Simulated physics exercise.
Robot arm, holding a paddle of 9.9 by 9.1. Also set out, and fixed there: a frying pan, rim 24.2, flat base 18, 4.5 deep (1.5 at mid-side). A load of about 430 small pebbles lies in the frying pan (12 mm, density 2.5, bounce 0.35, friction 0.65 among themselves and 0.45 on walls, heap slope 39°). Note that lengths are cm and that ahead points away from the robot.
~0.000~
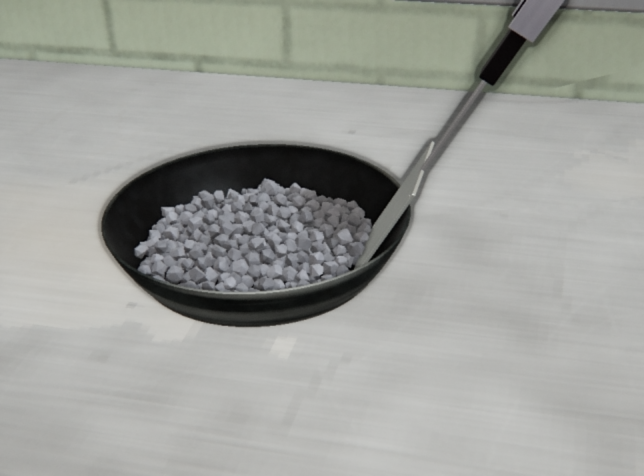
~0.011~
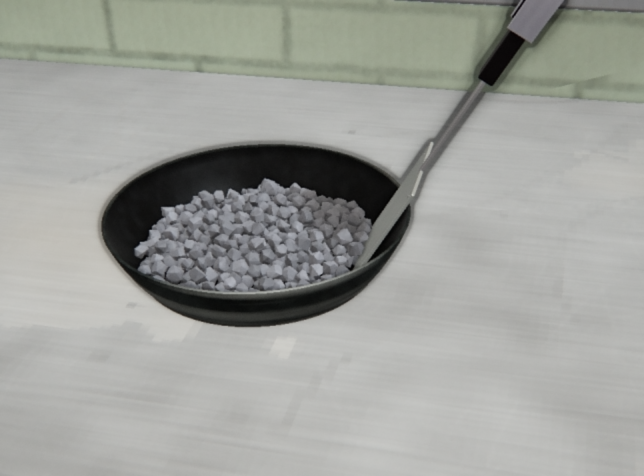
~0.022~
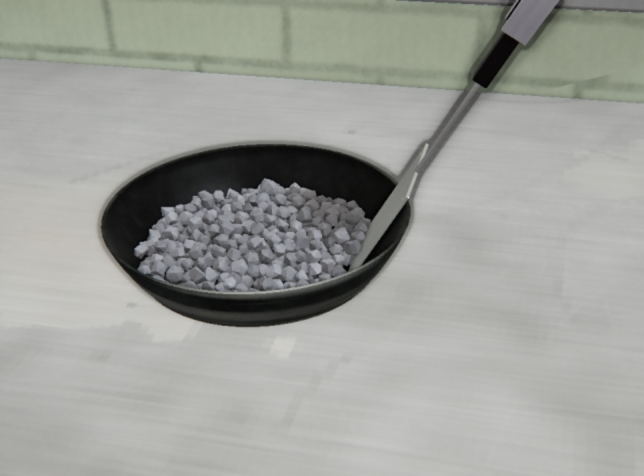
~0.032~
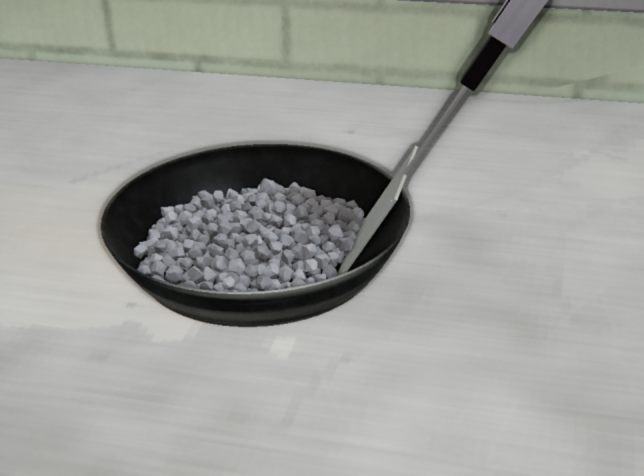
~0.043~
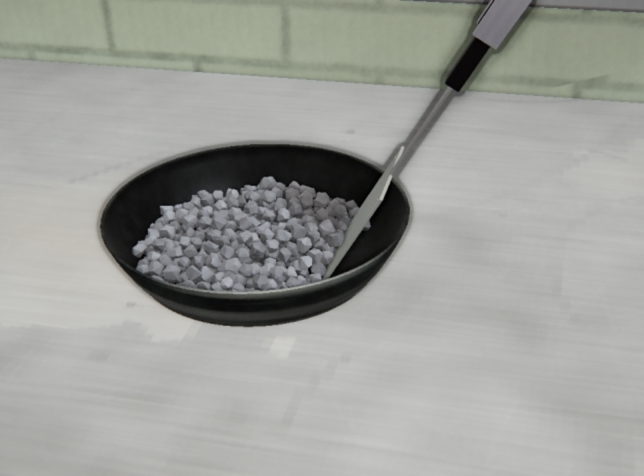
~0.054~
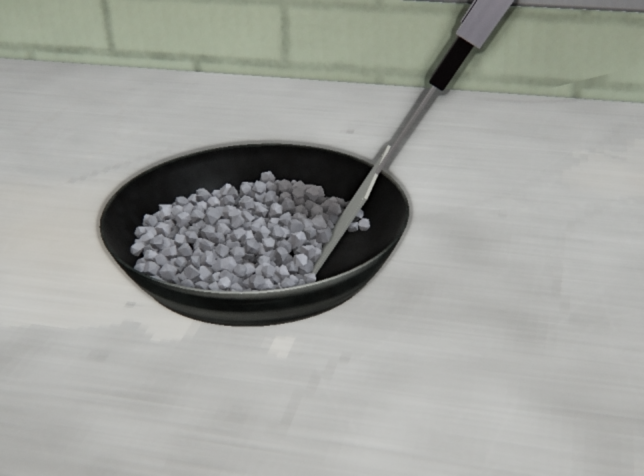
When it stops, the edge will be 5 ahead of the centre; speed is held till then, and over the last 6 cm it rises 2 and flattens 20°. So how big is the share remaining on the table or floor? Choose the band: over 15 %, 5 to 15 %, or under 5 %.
5 to 15 %.
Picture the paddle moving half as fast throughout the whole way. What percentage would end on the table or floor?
Then around 0 percent would finish on the table or floor.
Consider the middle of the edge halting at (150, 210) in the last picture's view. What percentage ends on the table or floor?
45 %, roughly.
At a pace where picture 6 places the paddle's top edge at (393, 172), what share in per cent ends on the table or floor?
Expect some 0 per cent there.
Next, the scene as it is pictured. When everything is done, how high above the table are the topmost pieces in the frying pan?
Roughly 6.5 centimetres.
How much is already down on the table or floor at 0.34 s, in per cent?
Roughly 6 percent of it.
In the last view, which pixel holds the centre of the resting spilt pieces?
At about (65, 225) in the last picture.
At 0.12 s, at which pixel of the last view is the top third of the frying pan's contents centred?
It is centred at about (208, 211).
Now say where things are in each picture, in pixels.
The first frame shows the paddle top edge at (424, 167), sloping 60°; upper third of the load around (256, 233), from x 140 to 365, top at y 185; 434 in the frying pan.
The second frame shows the paddle top edge at (423, 167), sloping 60°; upper third of the load around (256, 233), from x 140 to 365, top at y 185.
The third frame shows the paddle top edge at (418, 169), sloping 60°; upper third of the load around (257, 235), from x 140 to 365, top at y 185.
The fourth frame shows the paddle top edge at (407, 171), sloping 60°; upper third of the load around (262, 232), from x 140 to 365, top at y 185.
The fifth frame shows the paddle top edge at (393, 172), sloping 60°; upper third of the load around (257, 228), from x 140 to 365, top at y 185.
The sixth frame shows the paddle top edge at (378, 171), sloping 60°; upper third of the load around (248, 223), from x 140 to 365, top at y 180; 434 in the frying pan.
After 0.09 s, sloping 60°, highest piece 7 above the table; 434 in the frying pan.
After 0.12 s, sloping 52°, highest piece 7 above the table; 434 in the frying pan.
After 0.34 s, sloping 40°, highest piece 6 above the table; 401 in the frying pan, 30 on the table or floor, 3 on the blade or in flight.
After 1.38 s, sloping 40°, highest piece 6 above the table; 399 in the frying pan, 35 on the table or floor.
In the end, 399 in the frying pan, 35 on the table or floor. That is 8 % on the table or floor.
